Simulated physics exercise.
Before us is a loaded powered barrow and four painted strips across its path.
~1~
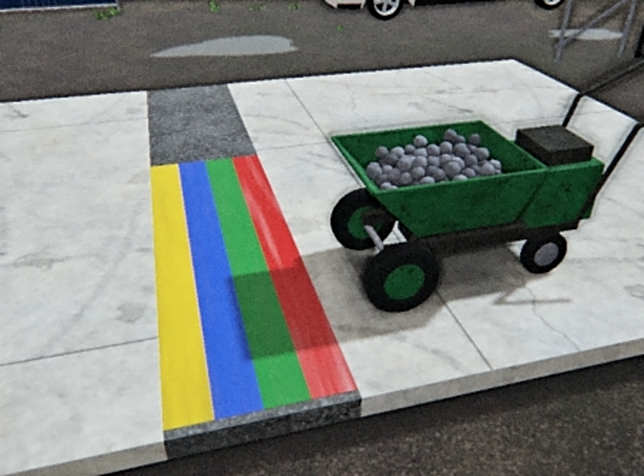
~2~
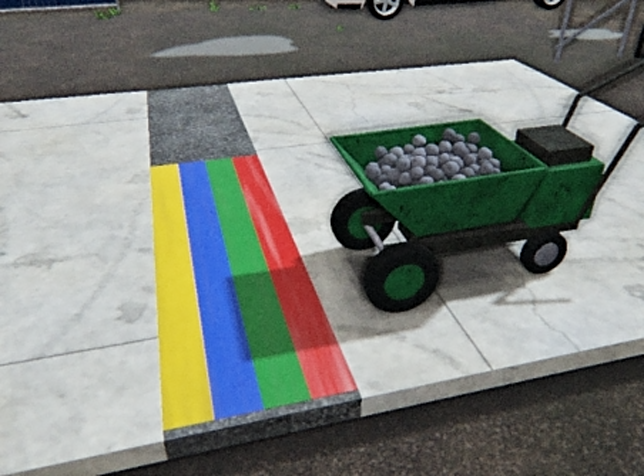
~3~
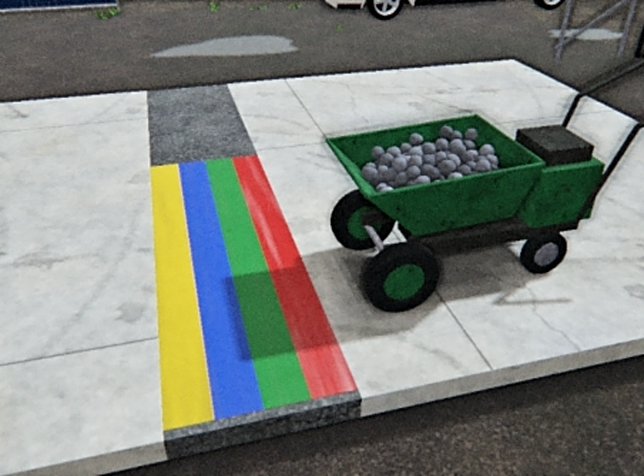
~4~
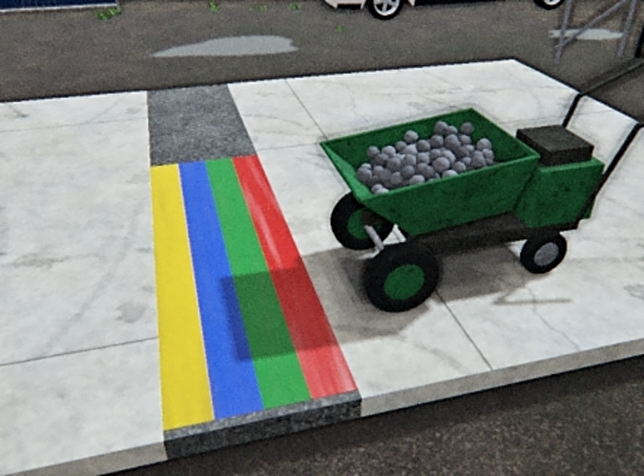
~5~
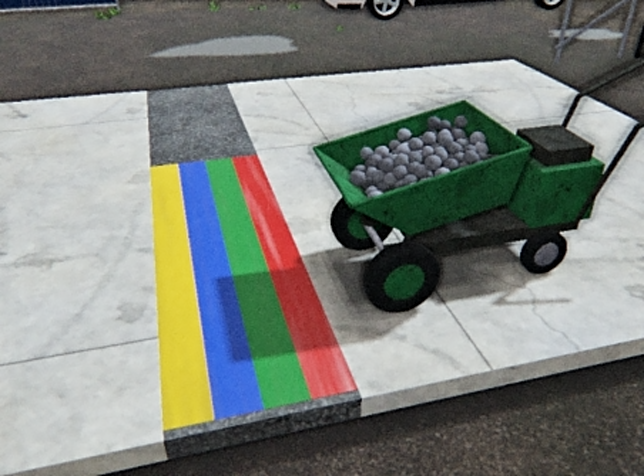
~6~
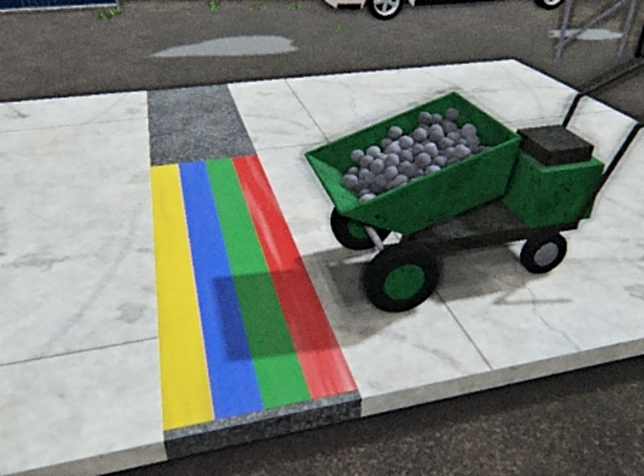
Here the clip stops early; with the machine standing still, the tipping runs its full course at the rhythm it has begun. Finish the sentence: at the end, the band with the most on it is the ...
At the end, the band with the most on it is the green one.
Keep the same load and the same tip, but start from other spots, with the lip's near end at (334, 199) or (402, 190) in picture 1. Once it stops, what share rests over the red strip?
In order: 0 % and 30 %.
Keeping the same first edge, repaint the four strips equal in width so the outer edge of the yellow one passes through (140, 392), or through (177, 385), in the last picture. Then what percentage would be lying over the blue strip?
30 % and 30 %, near enough.
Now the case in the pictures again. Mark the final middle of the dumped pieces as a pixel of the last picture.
The centre ends up roughly at (238, 294).
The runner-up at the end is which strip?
The answer is blue.
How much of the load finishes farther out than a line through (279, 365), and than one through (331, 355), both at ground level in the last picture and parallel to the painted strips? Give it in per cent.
That's 70 in a hundred for the first and 90 in a hundred for the second.
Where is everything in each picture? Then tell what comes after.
In the first picture, lip of the skip at (374, 194), level; top of the load at (445, 160), round cobbles; red strip at (319, 352); green strip at (276, 361); blue strip at (231, 369); yellow strip at (184, 378).
In the second picture, lip of the skip at (372, 195), level; top of the load at (444, 159).
In the third picture, lip of the skip at (368, 197), tipped barely; top of the load at (451, 160).
In the fourth picture, lip of the skip at (361, 201), tipped a little; top of the load at (446, 157).
In the fifth picture, lip of the skip at (352, 206), tipped a little; top of the load at (454, 149).
In the sixth picture, lip of the skip at (342, 214), tipped clearly; top of the load at (448, 145); red strip at (319, 352); green strip at (276, 361); blue strip at (231, 369); yellow strip at (184, 378).
Soon after the last picture, skip tipped steeply; all in the skip.
A little later, skip tipped steeply; most in the skip; a stray few over the red strip; a small part over the green strip; a stray few over the blue strip; a stray few falling.
Later still, skip tipped right over; about a quarter in the skip; a stray few over the red strip; about a third over the green strip; about a quarter over the blue strip; a small part over the yellow strip; a stray few off the paint.
By the end, skip tipped right over; a small part in the skip; a small part over the red strip; about a third over the green strip; about a quarter over the blue strip; a small part over the yellow strip; a small part off the paint.
